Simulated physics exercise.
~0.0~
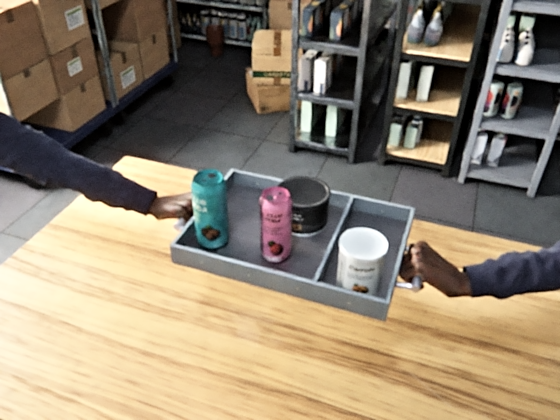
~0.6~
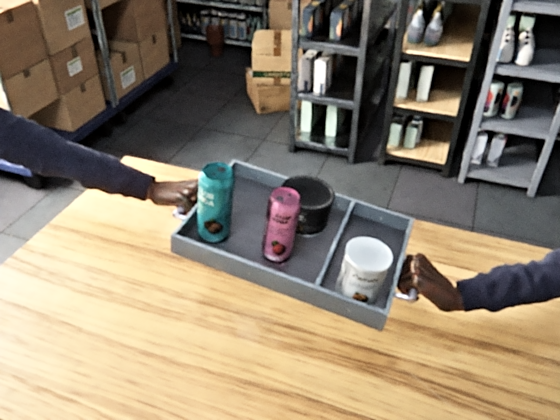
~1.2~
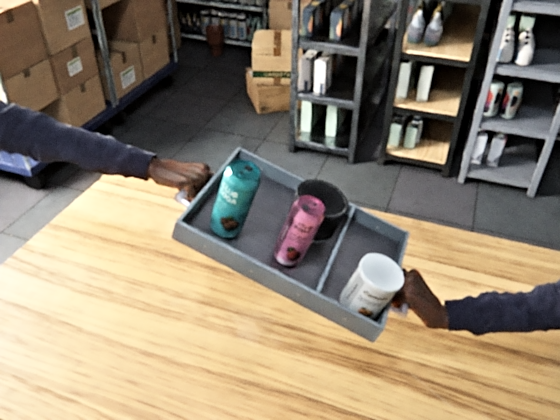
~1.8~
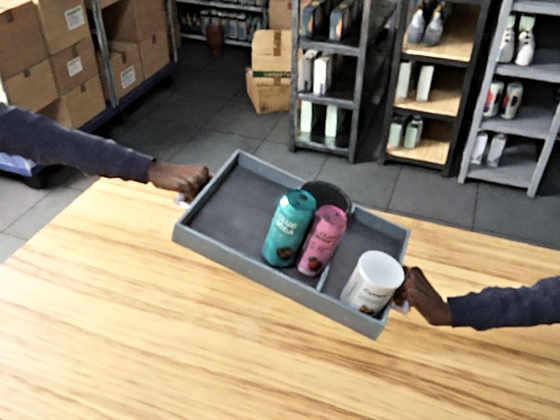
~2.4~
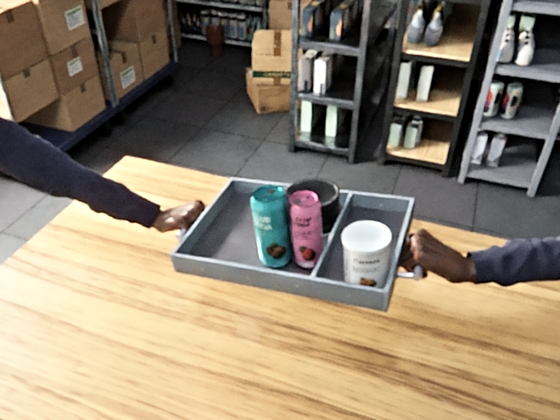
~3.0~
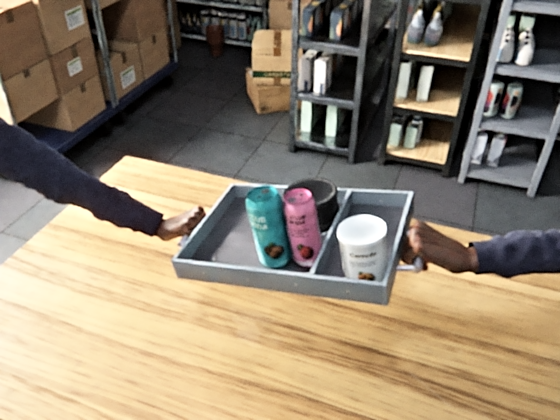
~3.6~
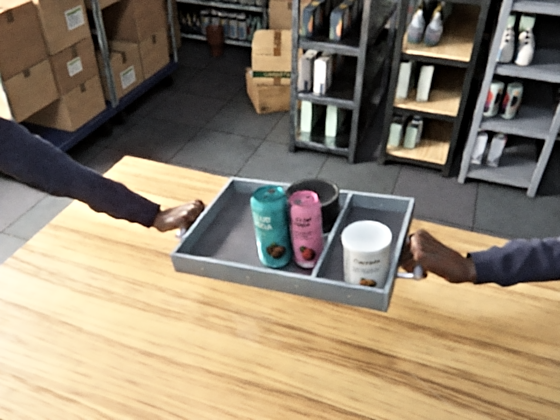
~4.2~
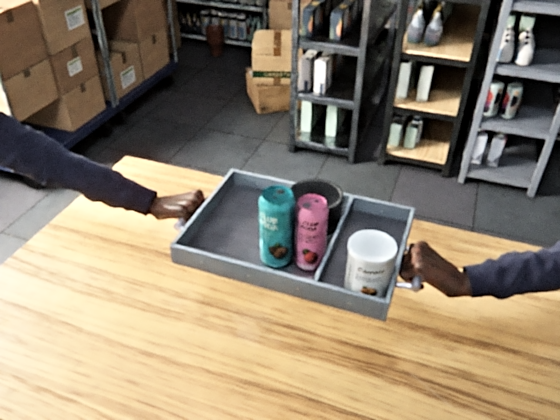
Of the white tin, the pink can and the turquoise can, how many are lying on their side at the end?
None of them are lying on their side, as all three are still standing upright in the tray.
